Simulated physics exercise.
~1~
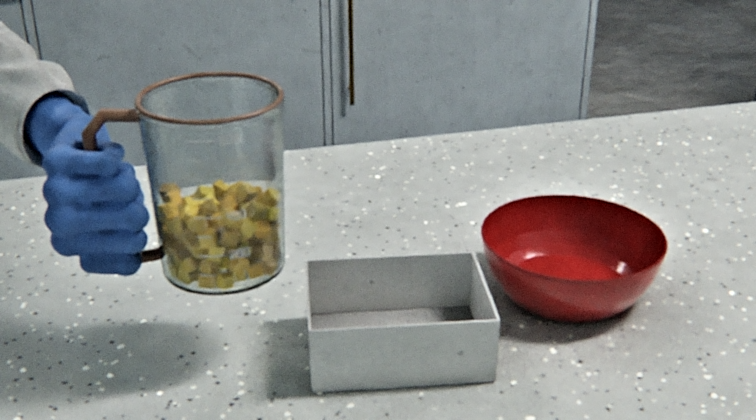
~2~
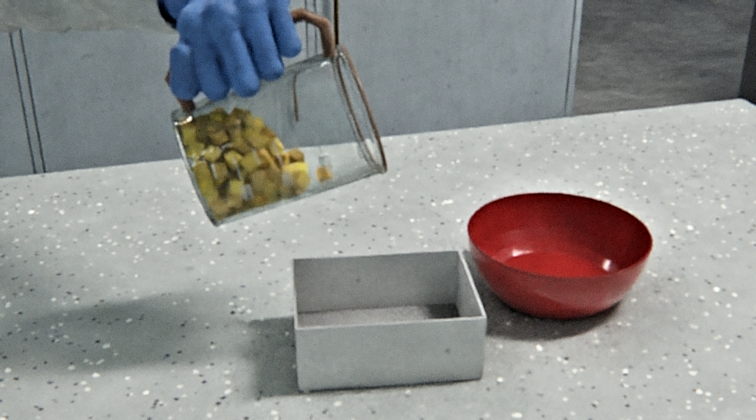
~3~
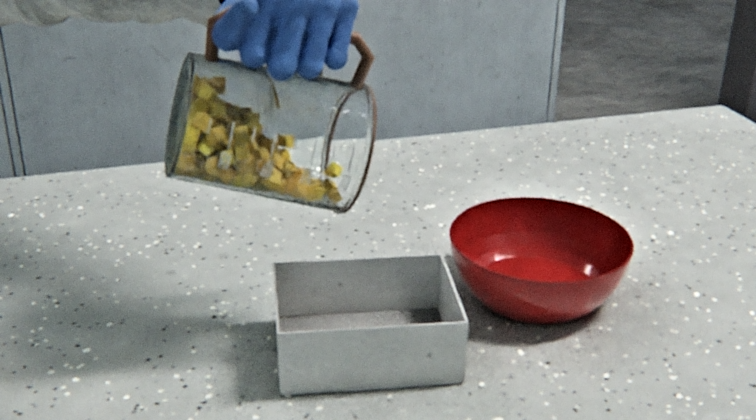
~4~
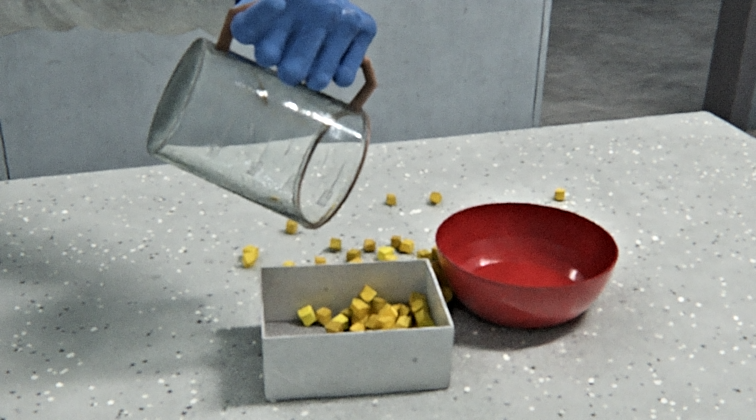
A gloved hand tips a glass jug, spilling yellow cubes into a white tin and around it.
